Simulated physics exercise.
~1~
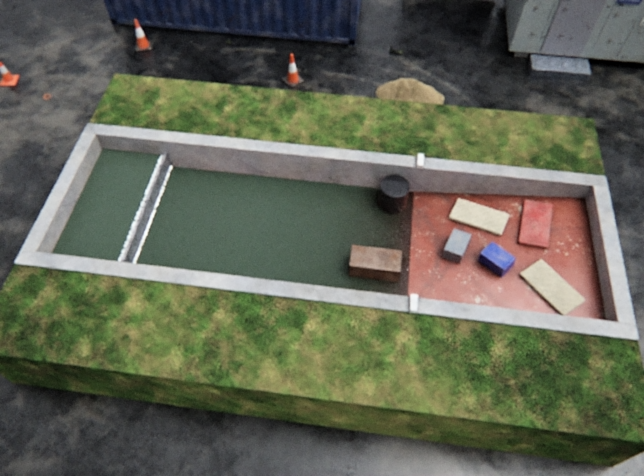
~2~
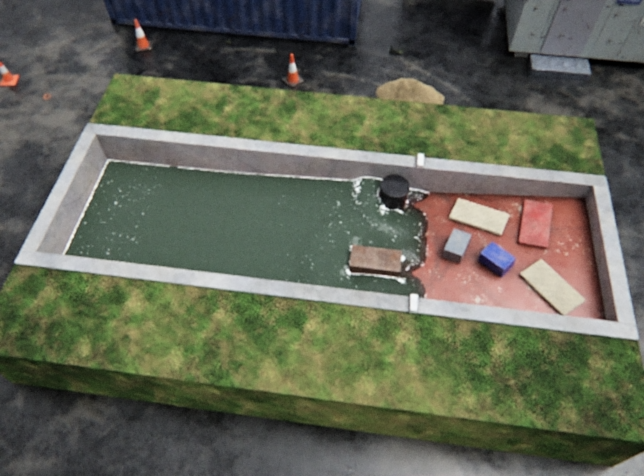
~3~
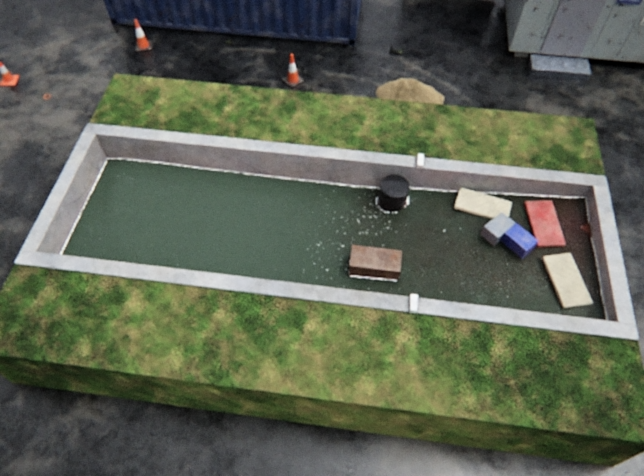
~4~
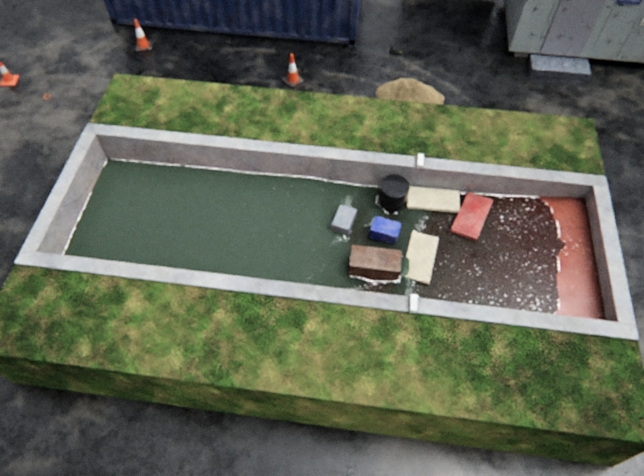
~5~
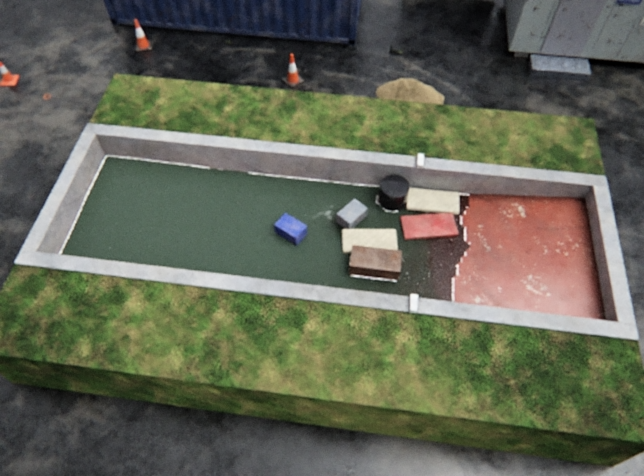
Dark green water stands in a long concrete-walled basin set in grass, seen from above, with a white-edged barrier near its left end and five loose blocks on the dry red slope at right. The barrier vanishes, and foamy water surges right past a black drum and a brown block. It floods the slope, lifting the blue, grey, red and two cream pieces and nudging them about. Then the water draws back, carrying them left. Finally the blue block floats farthest left, the grey one behind it, while the red piece rests short of the old waterline on the emerging slope.
